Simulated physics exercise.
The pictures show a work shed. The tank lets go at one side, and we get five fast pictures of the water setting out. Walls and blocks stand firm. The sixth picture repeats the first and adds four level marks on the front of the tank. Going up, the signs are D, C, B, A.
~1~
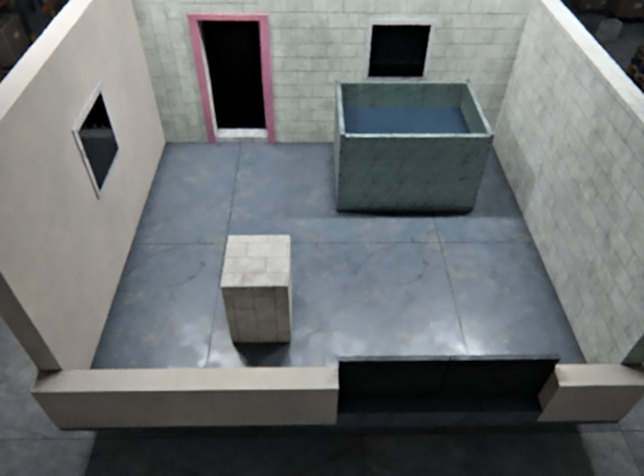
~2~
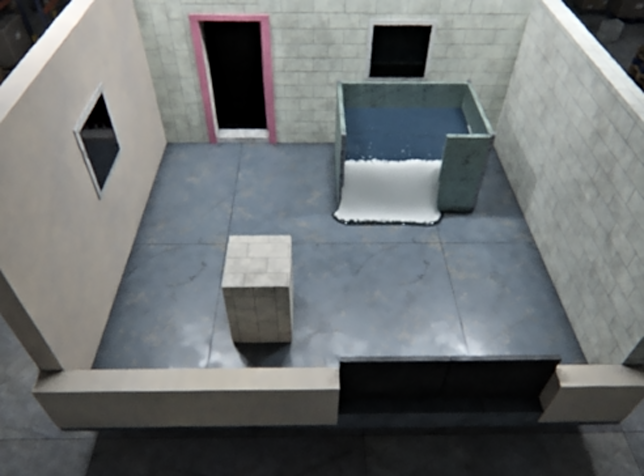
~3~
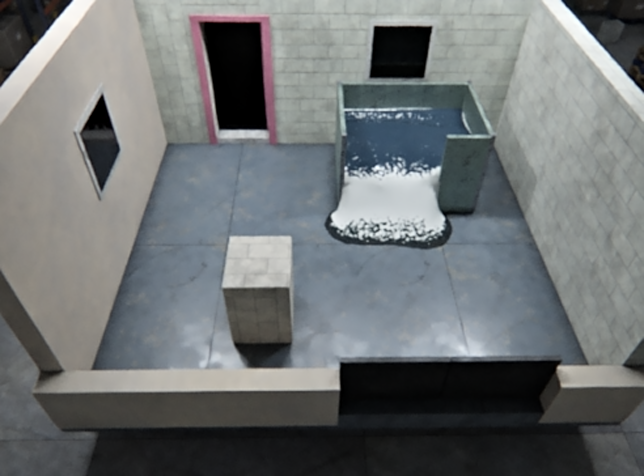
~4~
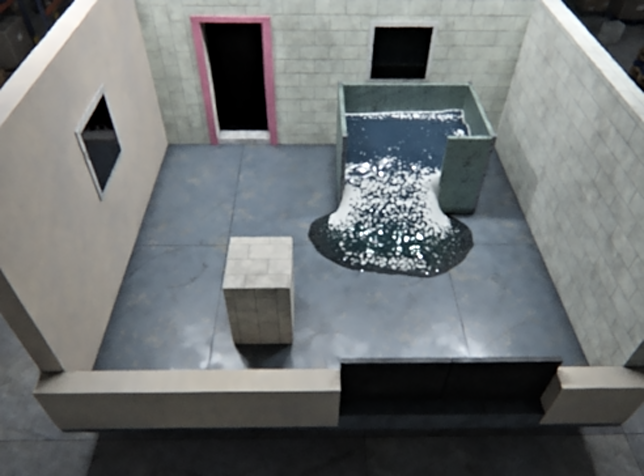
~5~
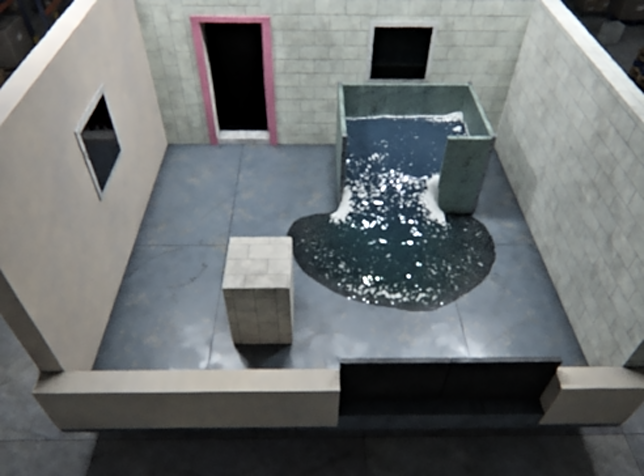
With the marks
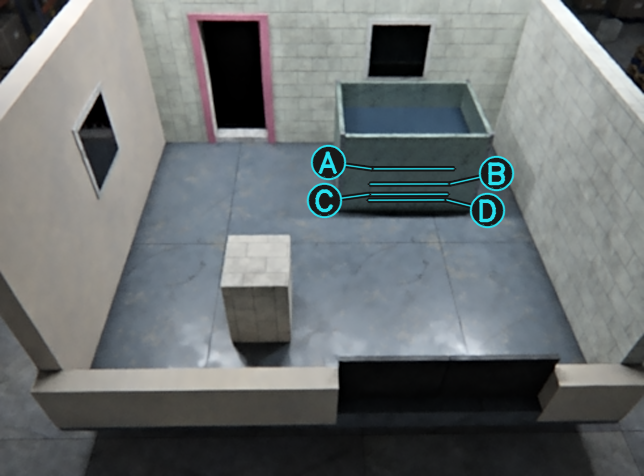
To begin with, dark water sits still in a greenish tank near the back wall of a roofless room with a pink doorway and a pale block. Part of the tank's front opens and water pours out in a white, foaming sheet, then spreads forward and sideways across the grey floor in a widening dark pool.
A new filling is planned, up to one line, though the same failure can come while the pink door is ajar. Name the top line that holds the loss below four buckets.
Take A.
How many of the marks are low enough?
All of the four.
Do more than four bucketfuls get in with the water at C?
No, not at all.
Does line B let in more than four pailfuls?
No.
On the marked copy, A at (412, 168); B at (410, 184); C at (408, 194); D at (407, 200); from the bottom up D, C, B, A.
For line A, a splash gets over, under a bucket.
For line B, nothing gets over.
For line C, nothing gets over.
For line D, nothing gets over.
